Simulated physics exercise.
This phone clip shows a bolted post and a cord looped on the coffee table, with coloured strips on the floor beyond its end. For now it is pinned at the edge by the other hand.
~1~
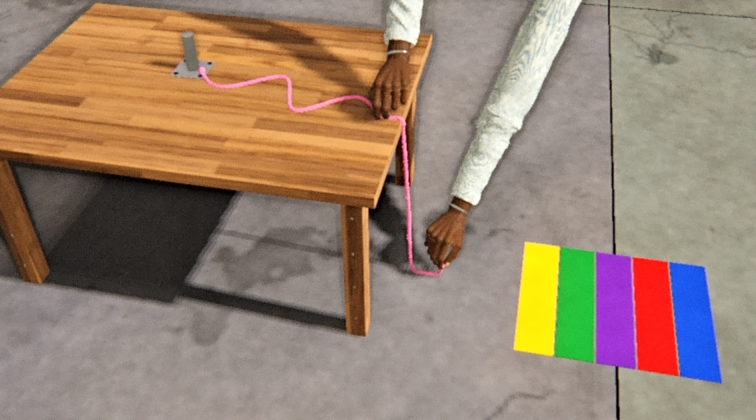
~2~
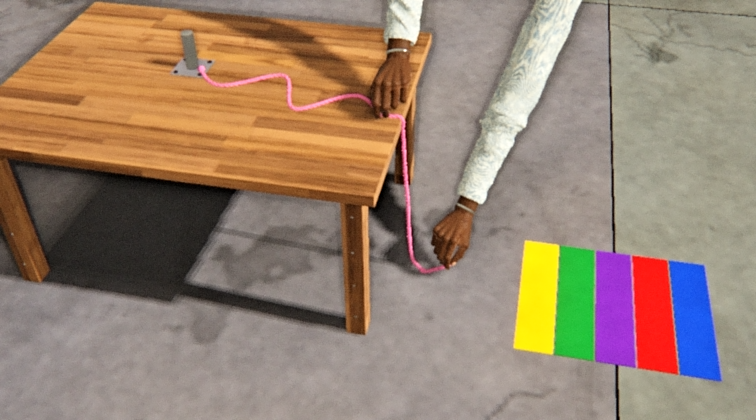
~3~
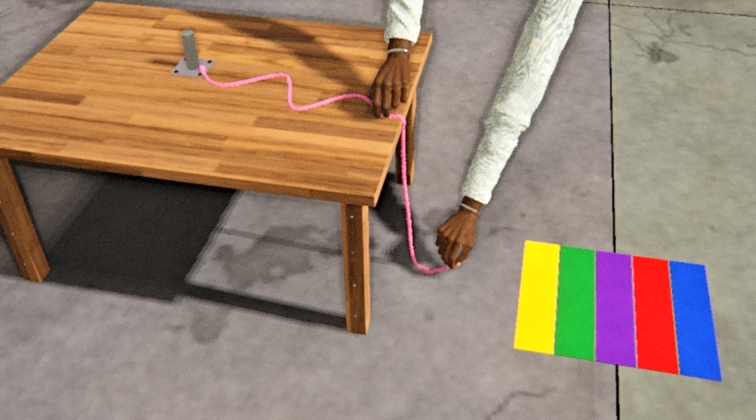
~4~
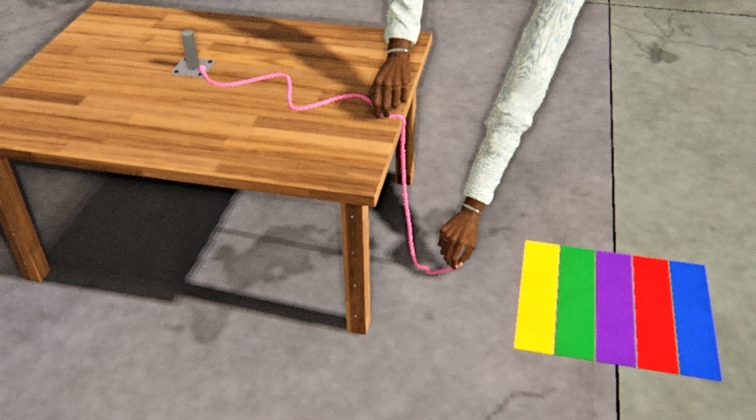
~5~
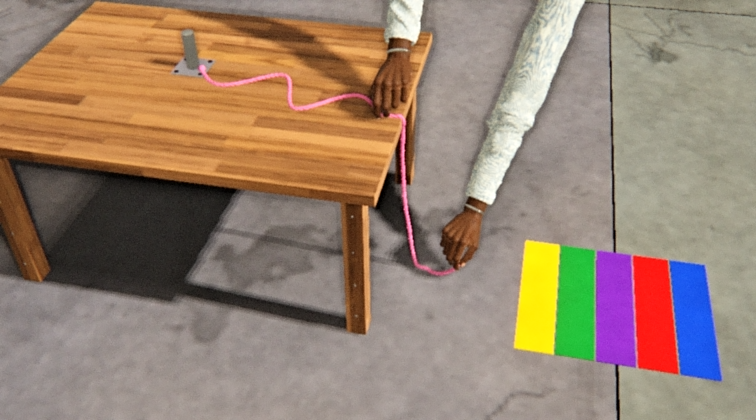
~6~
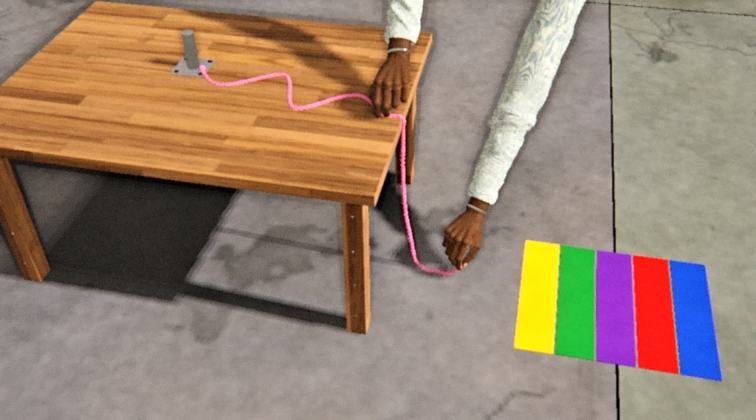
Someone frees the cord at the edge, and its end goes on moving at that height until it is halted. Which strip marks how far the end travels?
The red strip.
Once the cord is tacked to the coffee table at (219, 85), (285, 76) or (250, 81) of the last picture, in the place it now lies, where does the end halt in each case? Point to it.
(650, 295), (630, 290), (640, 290).
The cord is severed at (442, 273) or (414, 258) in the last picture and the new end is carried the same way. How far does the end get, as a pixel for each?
Estimated pixels: (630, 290) then (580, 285).
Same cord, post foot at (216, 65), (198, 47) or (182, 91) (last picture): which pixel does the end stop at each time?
Near (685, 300), (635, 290) and (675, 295).
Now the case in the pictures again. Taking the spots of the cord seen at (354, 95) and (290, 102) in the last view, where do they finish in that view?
In that view they reach (417, 121) and (346, 98).
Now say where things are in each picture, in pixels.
End (443, 265); yellow (535, 331); green (575, 337); purple (615, 344); red (657, 350); blue (699, 356), in the first frame.
End (450, 265); cord through (215, 84) (289, 81) (330, 101) (394, 117) (406, 186) (410, 247), in the second frame.
End (454, 265), in the third frame.
End (456, 266); cord through (216, 84) (290, 81) (330, 101) (395, 116) (404, 185) (412, 247), in the fourth frame.
End (459, 266), in the fifth frame.
End (461, 266); cord through (216, 84) (290, 81) (330, 100) (395, 116) (403, 185) (412, 247), in the sixth frame.
Soon after, end near (589, 284); over green.
Then, end near (633, 291); over purple.
At full stretch, end near (661, 295); over red. It halts on the red strip.
